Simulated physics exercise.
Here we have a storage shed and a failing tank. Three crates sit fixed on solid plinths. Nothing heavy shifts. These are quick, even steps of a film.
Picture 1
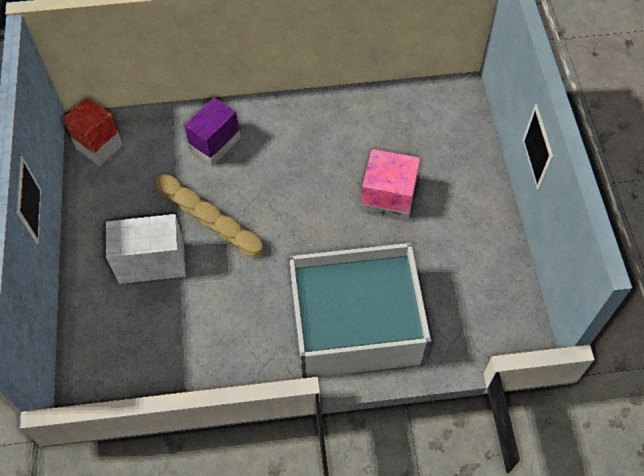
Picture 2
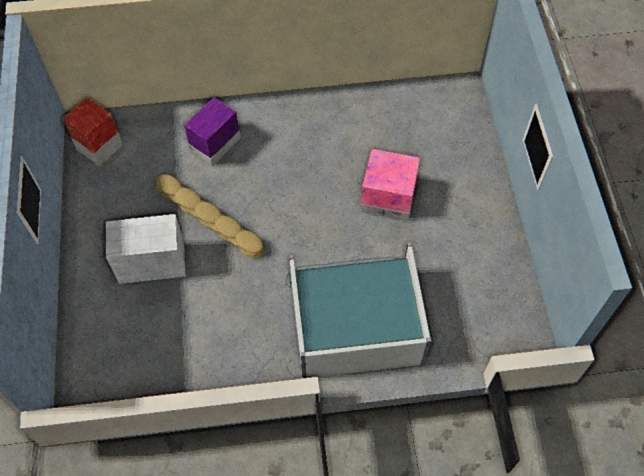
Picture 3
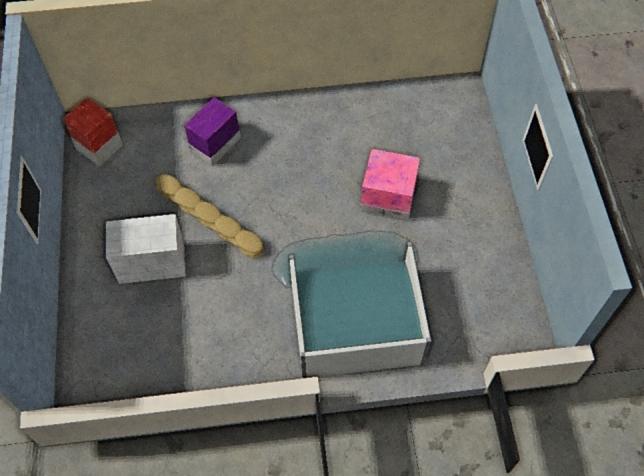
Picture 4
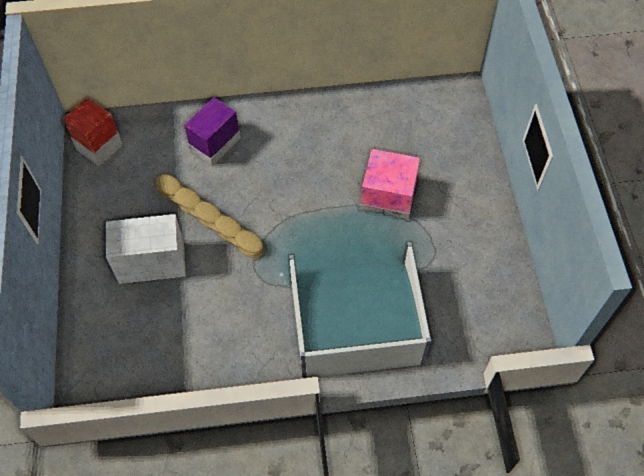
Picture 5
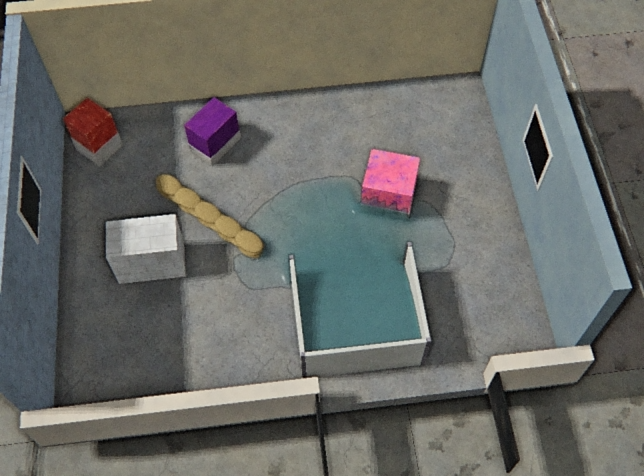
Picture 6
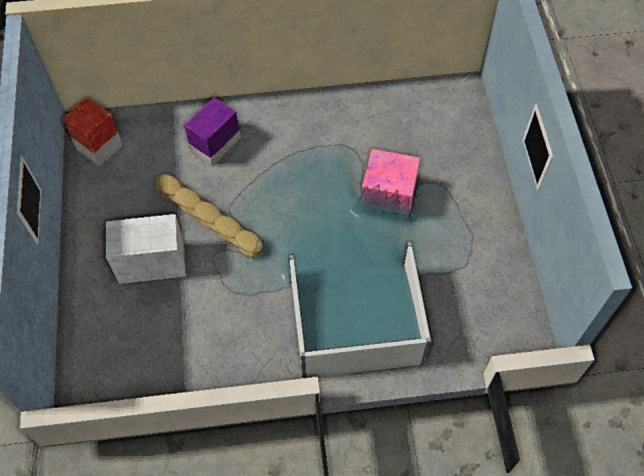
In a storage shed, a tank's far side opens and water spreads across the floor around a pink block.
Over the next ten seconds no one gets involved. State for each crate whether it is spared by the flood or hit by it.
The purple crate is hit; the red crate is spared; the pink crate is hit.
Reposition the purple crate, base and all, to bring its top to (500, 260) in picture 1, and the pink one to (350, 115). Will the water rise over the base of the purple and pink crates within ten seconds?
I'd say purple is missed, while pink is overtopped.
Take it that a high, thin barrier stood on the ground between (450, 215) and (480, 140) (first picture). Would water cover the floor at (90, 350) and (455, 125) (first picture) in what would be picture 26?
In that order: Not flooded, wet.
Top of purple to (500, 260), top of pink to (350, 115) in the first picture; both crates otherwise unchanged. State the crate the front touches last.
Last: The purple crate.
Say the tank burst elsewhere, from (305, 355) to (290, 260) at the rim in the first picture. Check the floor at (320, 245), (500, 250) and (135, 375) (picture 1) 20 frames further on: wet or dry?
Obs. 1: Moisture-free; obs. 2: Moisture-free; obs. 3: Sodden.
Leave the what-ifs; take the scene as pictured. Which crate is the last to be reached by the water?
It's the red one.
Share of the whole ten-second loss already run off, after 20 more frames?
Around 0 percent.
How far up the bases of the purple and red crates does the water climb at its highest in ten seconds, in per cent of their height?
150 %, then 60 %.
A moment on, water covers 35 % of the floor; the purple crate water round its plinth, the red crate not reached, the pink crate water round its plinth.
Next, water covers 45 % of the floor; the purple crate water round its plinth, the red crate water round its plinth, the pink crate water round its plinth.
Then, water covers 60 % of the floor; the purple crate water round its plinth, the red crate water round its plinth, the pink crate water round its plinth.
Later, water covers 80 % of the floor; the purple crate water round its plinth, the red crate water round its plinth, the pink crate water round its plinth.
In the end, water covers 100 % of the floor; the purple crate was topped, the red crate stayed above the water, the pink crate was topped.
